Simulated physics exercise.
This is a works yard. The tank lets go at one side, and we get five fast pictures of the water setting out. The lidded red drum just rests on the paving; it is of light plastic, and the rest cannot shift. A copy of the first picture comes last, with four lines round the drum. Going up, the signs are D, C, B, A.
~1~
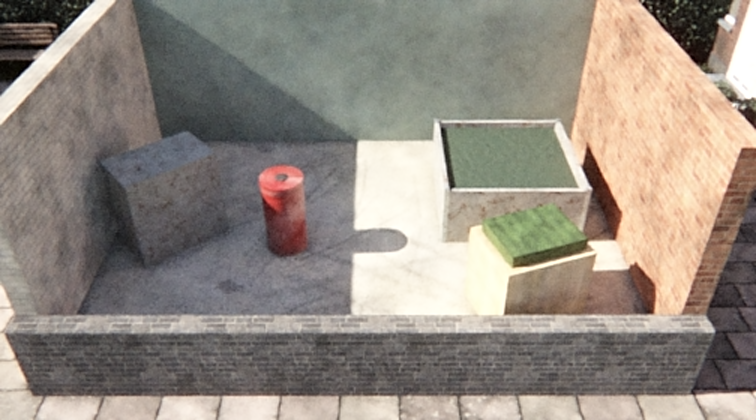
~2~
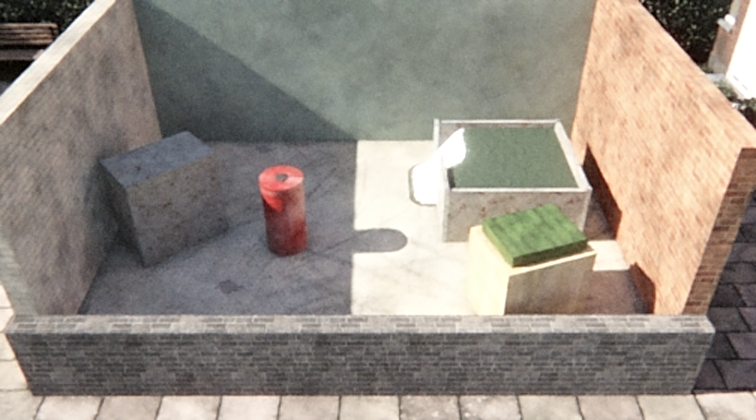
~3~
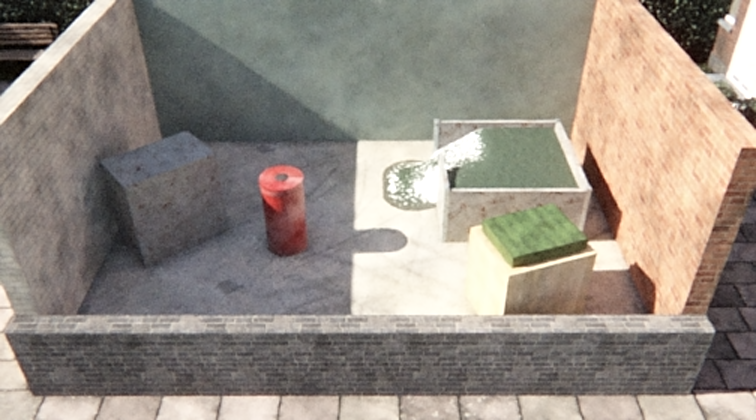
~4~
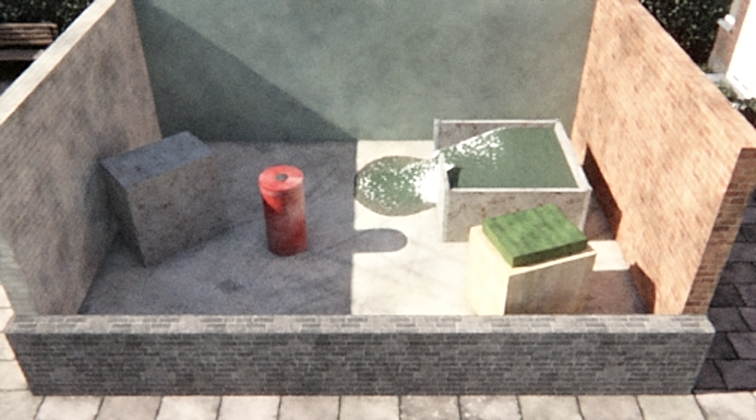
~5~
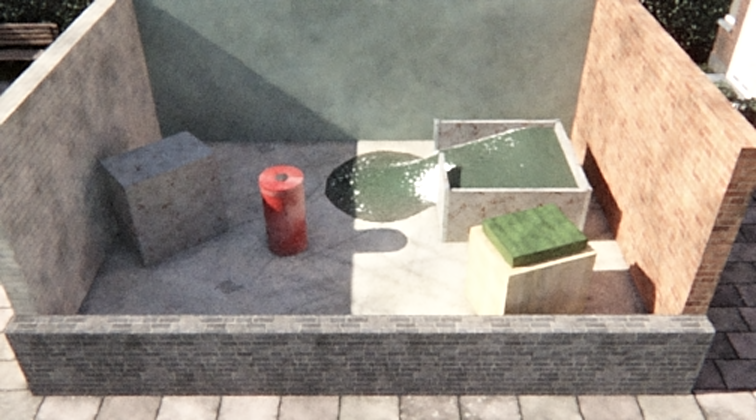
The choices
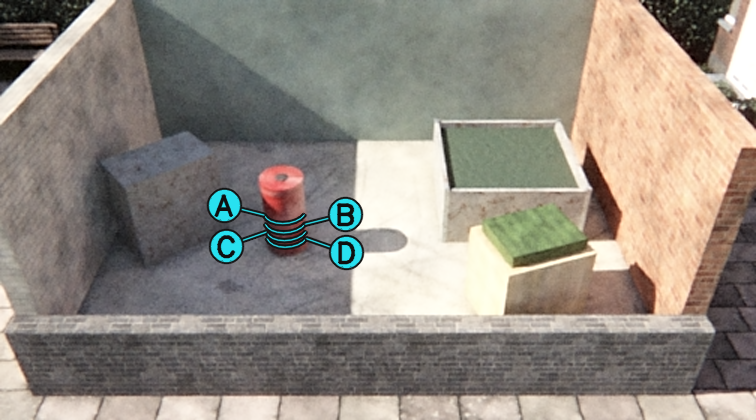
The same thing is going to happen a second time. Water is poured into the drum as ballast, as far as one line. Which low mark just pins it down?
D will do.
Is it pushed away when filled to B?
No, not at all.
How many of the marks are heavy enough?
All four.
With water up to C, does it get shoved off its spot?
No, not at all.
On the marked copy, A at (282, 223); B at (283, 232); C at (284, 240); D at (285, 247); from the bottom up D, C, B, A.
For line A, it does not move.
For line B, it does not move.
For line C, it does not move.
For line D, it does not move.
